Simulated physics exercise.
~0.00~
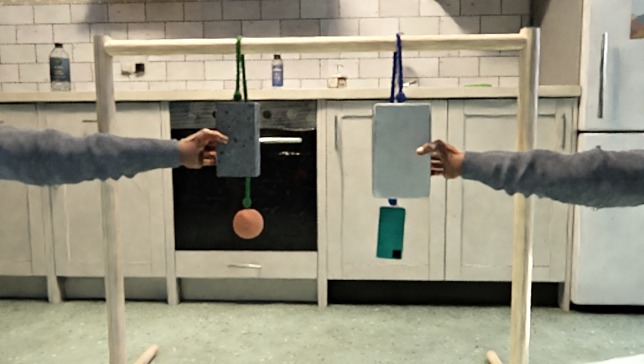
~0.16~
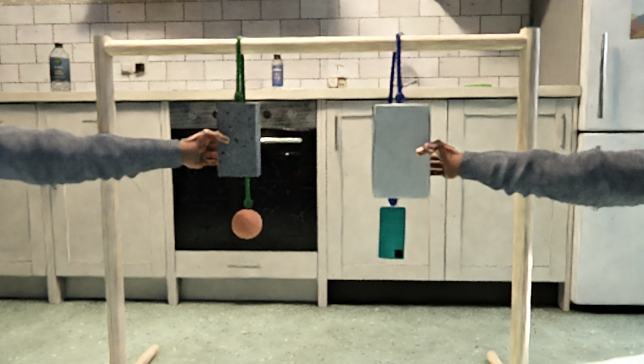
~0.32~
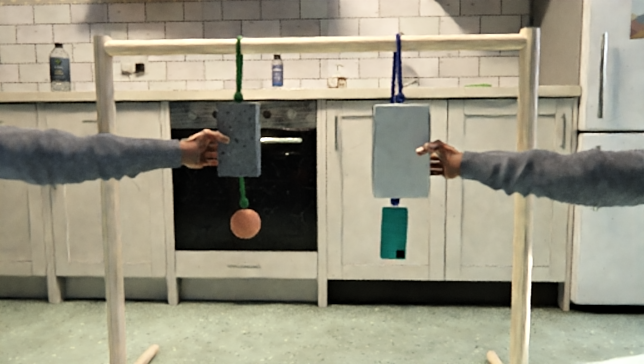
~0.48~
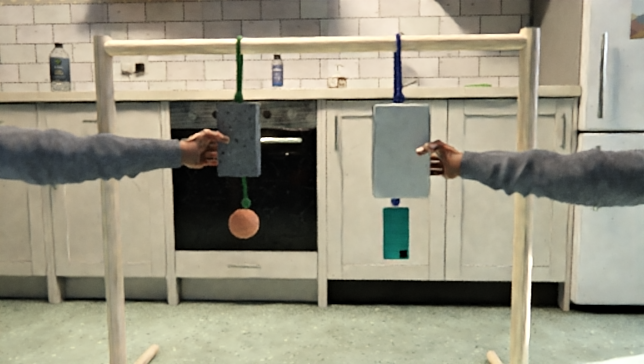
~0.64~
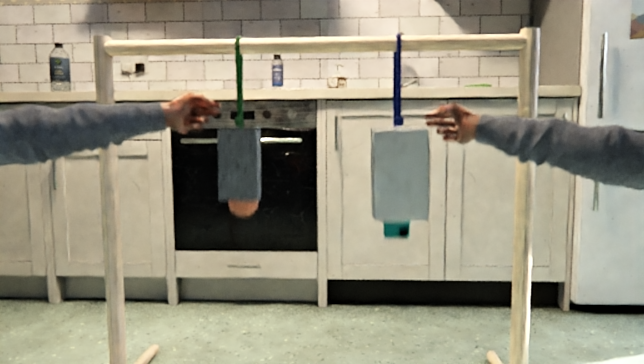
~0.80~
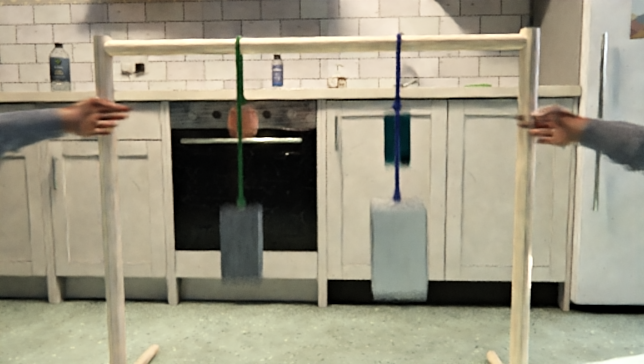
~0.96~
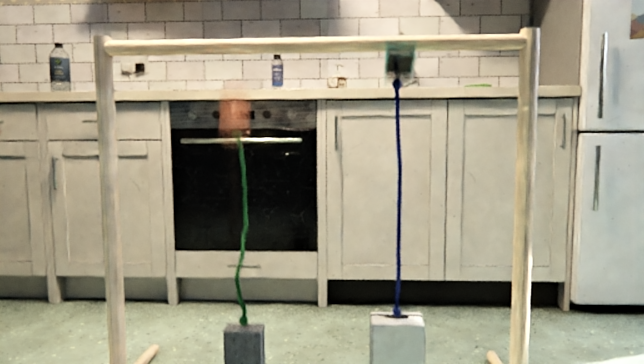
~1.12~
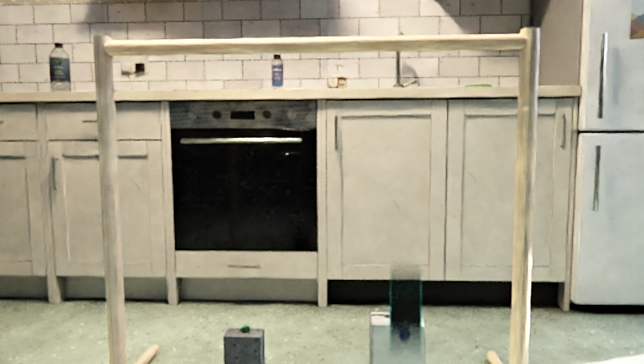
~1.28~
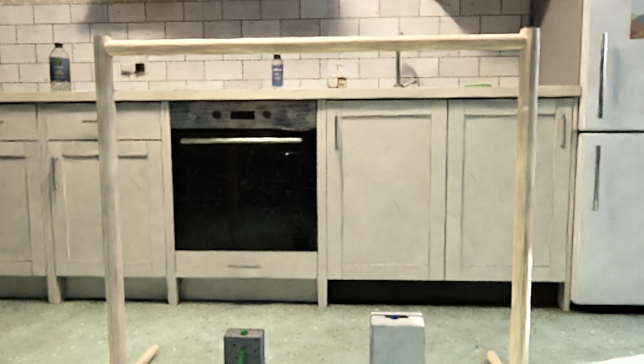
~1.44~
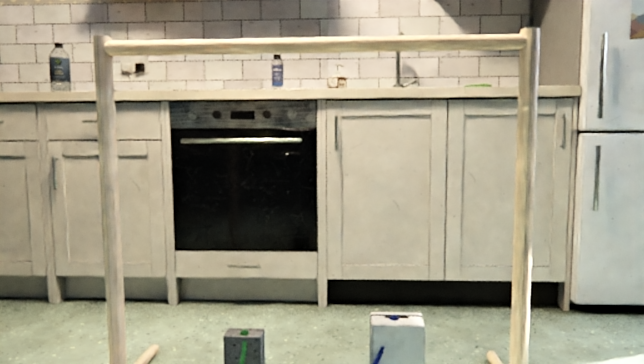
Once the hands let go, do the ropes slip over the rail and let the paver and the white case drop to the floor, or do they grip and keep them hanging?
Both ropes slip over the rail, and the paver and the white case drop to the floor.
